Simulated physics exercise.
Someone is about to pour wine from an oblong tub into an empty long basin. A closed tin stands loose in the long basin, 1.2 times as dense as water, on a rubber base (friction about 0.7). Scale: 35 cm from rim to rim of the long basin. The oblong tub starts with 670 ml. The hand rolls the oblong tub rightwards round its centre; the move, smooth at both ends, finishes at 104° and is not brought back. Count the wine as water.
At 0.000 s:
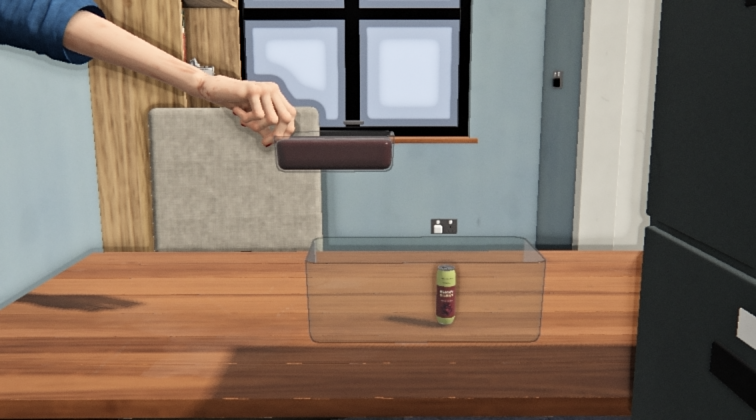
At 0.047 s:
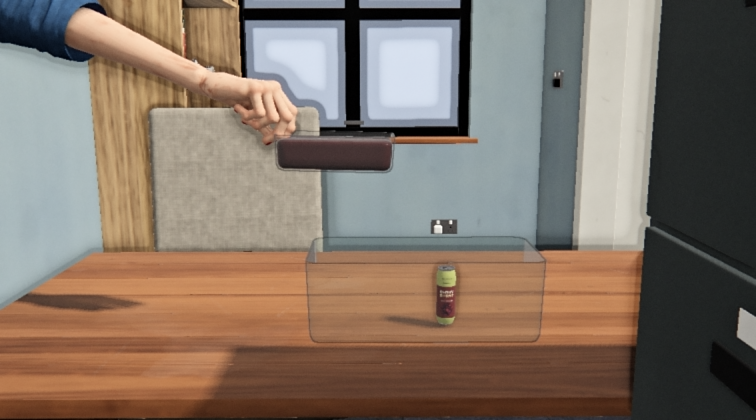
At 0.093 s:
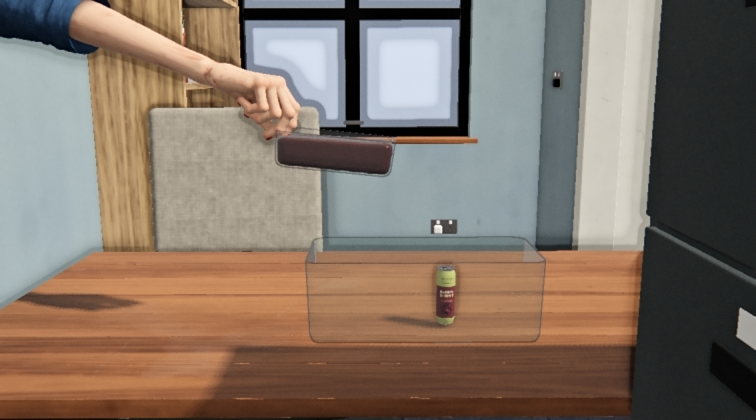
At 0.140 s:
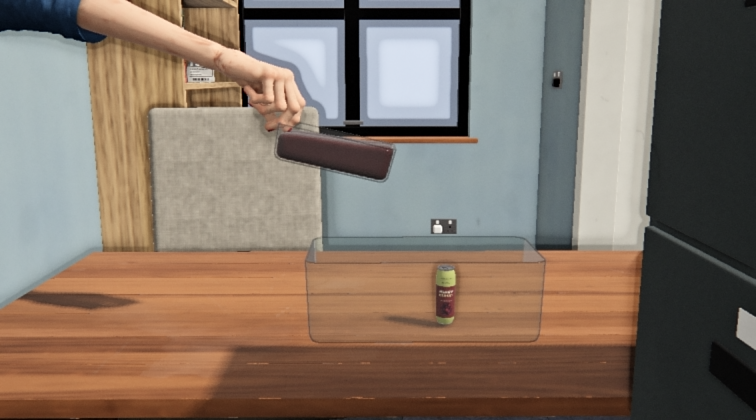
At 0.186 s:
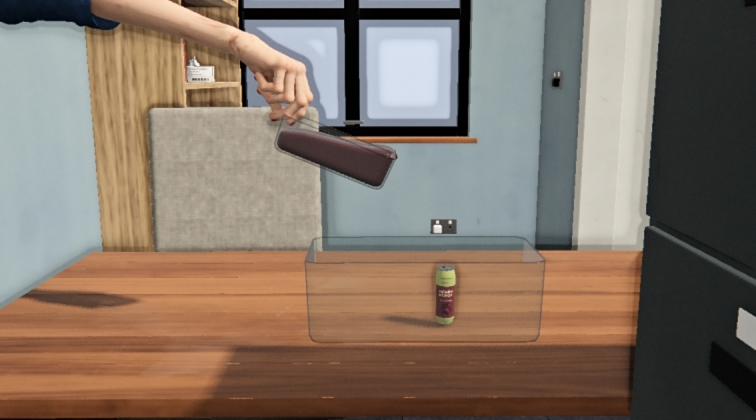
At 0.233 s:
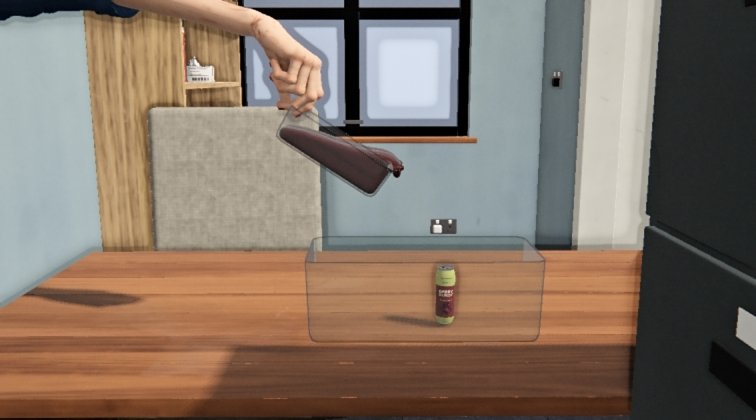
A bare forearm with a blue sleeve, reaching in from the upper left, holds a small clear oblong tub of dark red wine above a larger, clear long basin on a wooden surface, seen from the side by a still camera. A small green and maroon container stands inside the basin, before pale blue walls and a black-framed window. The hand rolls the tub rightwards, slowly then further, and dark wine slips over its lower right edge.
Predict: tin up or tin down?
The tin falls.
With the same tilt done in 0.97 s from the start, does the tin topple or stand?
The tin keeps standing.
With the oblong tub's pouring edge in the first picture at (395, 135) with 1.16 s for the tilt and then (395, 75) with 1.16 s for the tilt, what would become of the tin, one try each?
First it stays up; then it remains upright.
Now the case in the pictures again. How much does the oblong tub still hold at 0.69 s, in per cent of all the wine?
Near 1 in a hundred.
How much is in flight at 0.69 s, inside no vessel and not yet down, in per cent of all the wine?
About 3 per cent.
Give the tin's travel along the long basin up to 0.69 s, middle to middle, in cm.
About 4 cm.
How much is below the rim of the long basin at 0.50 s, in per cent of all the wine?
Some 60 per cent.
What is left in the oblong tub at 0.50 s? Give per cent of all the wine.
About 6 per cent.
After 0.50 s the tilt is 95° and 6 per cent is still to pour; the tin stands where it began.
After 0.69 s the tilt is 104° and 1 per cent is still to pour; the tin leans 22°.
After 0.89 s the tilt is 104° and 0 per cent is still to pour; the tin lies on its side.
After 1.11 s the tilt is 104° and 0 per cent is still to pour; the tin lies on its side.
In the end the tin lies on its side.
